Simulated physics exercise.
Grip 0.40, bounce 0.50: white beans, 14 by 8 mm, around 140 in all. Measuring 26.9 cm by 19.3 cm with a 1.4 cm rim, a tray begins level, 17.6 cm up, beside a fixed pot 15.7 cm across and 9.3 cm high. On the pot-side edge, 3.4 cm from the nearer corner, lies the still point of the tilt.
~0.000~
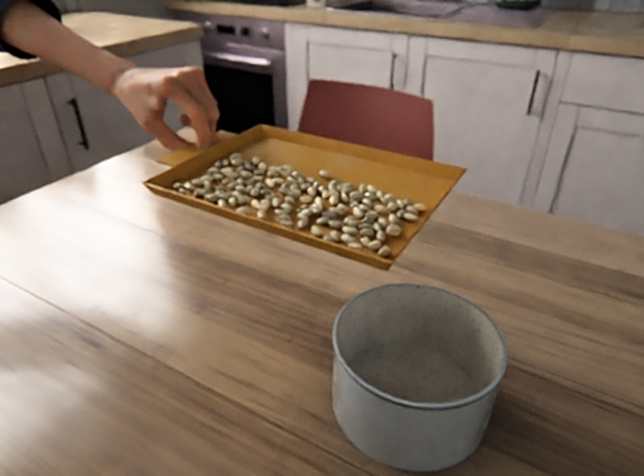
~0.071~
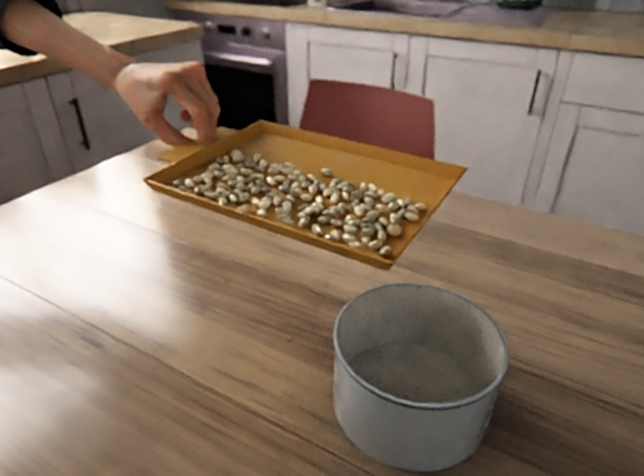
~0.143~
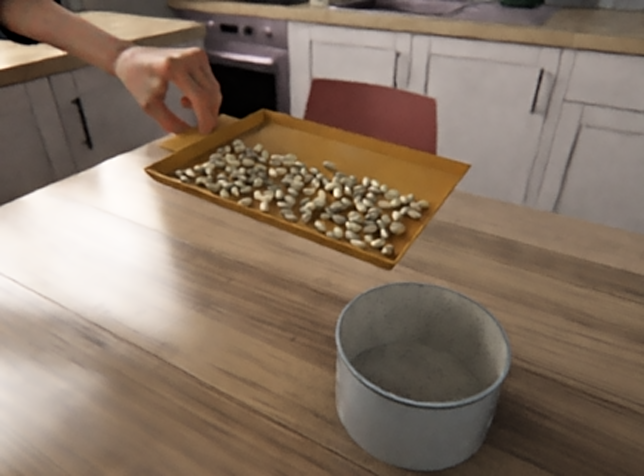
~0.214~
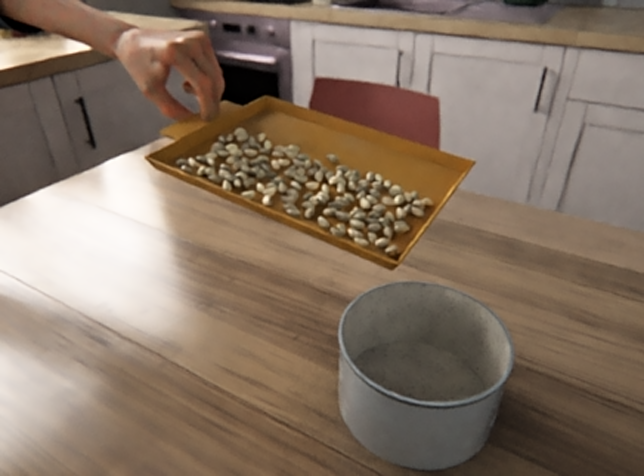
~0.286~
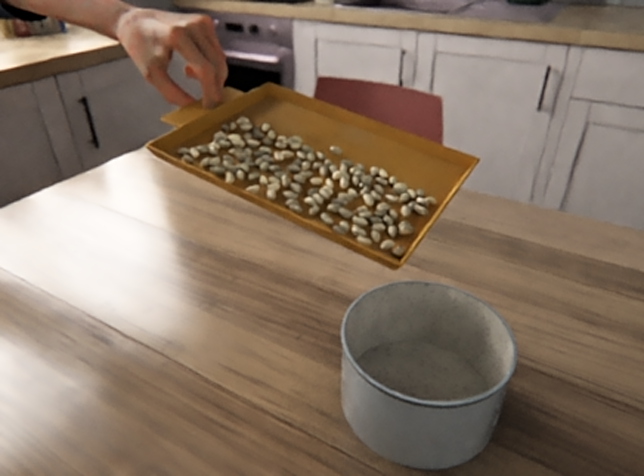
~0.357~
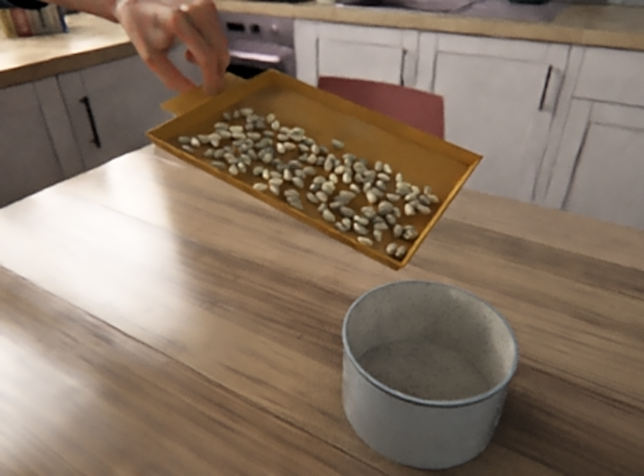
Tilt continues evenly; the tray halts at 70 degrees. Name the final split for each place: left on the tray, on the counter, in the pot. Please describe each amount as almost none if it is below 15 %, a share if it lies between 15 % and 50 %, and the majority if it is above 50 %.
As I see it, tray: Looks like a minor amount; counter: Looks like a minor amount; pot: Looks like over half the load.
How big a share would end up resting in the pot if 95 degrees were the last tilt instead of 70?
I'd put it at close to 95 per cent.
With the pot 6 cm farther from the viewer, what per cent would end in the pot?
40 per cent.
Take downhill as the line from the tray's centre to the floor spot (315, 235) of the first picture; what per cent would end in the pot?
70 %.
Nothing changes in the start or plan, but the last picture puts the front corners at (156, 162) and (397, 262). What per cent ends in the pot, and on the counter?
Final per cent - pot 55, counter 40.
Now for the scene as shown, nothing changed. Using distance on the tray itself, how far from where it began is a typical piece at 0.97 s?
It has moved some 8 cm from its start.
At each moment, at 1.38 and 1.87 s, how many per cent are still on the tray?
Sequence: 65; 15.
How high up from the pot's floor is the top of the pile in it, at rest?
Some 2.0 cm above the floor.
After 0.97 s, tilt 40 degrees; the tray holds 100 %, the pot 0 %.
After 1.38 s, tilt 58 degrees; the tray holds 65 %, the pot 25 %.
Then, at 1.87 s, tilt 70 degrees; the tray holds 15 %, the pot 80 %.
At rest (2.8 s), tray 5 %, counter 5 %, pot 95 %.
